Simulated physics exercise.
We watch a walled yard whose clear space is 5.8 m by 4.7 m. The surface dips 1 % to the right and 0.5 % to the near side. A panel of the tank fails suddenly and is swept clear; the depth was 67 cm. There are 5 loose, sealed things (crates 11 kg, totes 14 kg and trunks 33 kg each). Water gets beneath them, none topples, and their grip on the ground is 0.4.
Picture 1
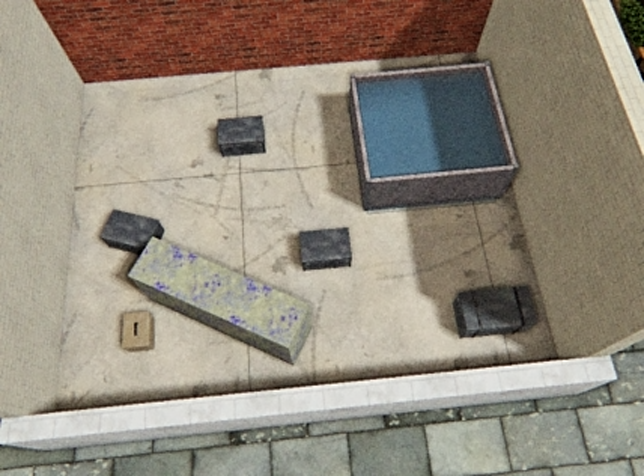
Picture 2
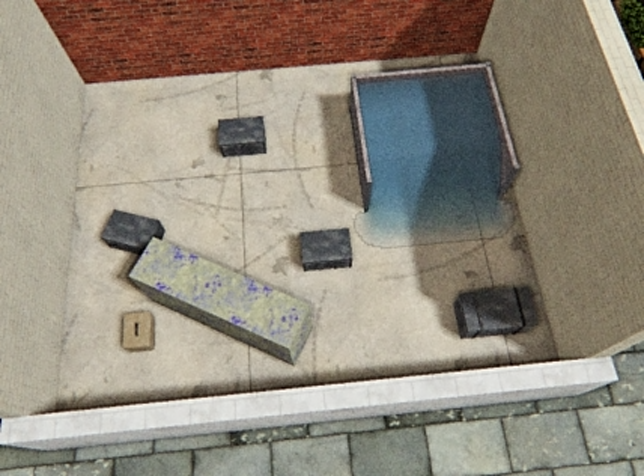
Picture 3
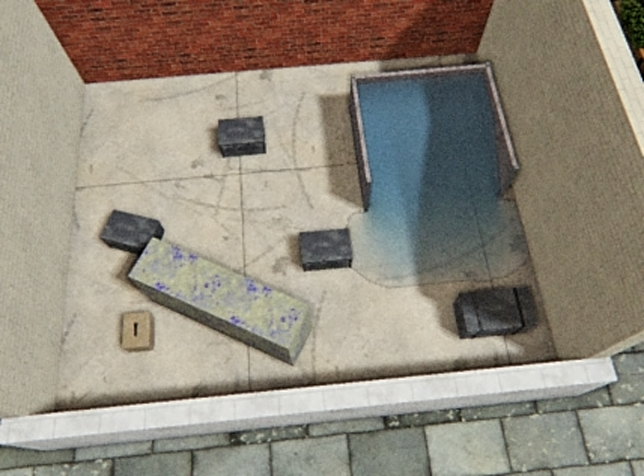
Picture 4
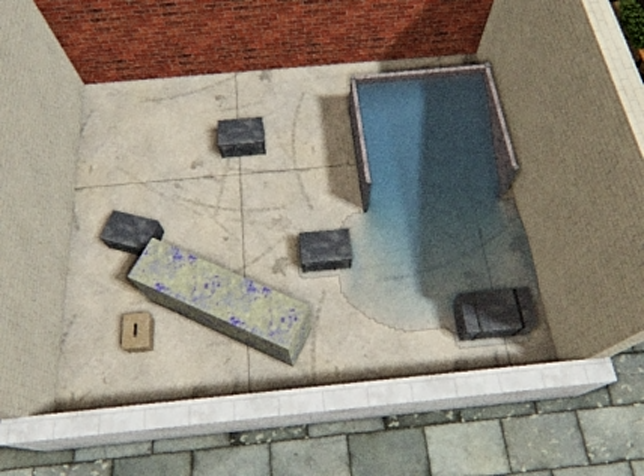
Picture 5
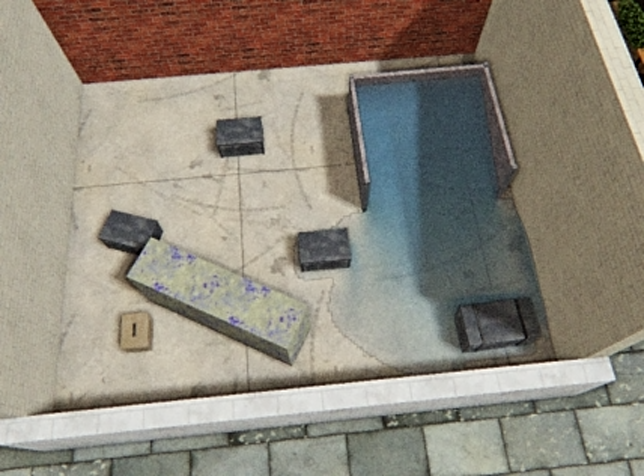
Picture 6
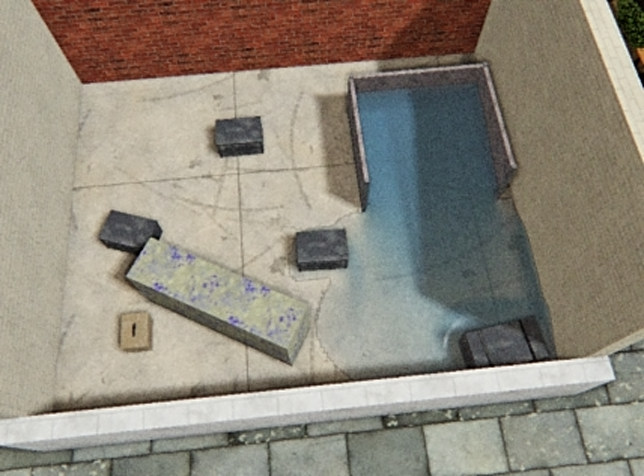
In this clip, the near side of a water tank in a walled yard gives way and water spreads across the pale floor toward the near wall, pushing a dark block at the right nearer while the other blocks stay put.
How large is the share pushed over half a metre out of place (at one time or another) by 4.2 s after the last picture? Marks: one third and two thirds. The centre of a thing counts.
It is two thirds or above.
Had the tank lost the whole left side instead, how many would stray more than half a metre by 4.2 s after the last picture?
In that case 2 of them.
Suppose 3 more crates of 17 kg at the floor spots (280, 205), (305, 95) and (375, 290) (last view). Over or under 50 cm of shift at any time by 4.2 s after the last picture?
In that order: Over, under, more.
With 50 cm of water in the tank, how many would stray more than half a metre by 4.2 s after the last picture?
Then 2.
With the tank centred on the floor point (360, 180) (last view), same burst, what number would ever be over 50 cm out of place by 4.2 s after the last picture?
Then 4.
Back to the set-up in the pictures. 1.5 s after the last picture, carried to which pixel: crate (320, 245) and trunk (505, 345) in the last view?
Around (293, 253) and (458, 323).
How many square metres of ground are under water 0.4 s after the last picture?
Roughly 8.5 m2.
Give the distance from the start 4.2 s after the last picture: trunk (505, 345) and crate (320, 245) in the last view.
In turn: 250 cm, 250 cm.
Then, 0.4 s after the last picture 0 of 5 are over 50 cm from their spots; 1 afloat.
Then, 1.5 s after the last picture 1 of 5 are over 50 cm from their spots; 1 afloat.
Then, 2.8 s after the last picture 3 of 5 are over 50 cm from their spots; 1 afloat.
Then, 4.2 s after the last picture 5 of 5 are over 50 cm from their spots, and 5 have been at some point; 1 afloat.
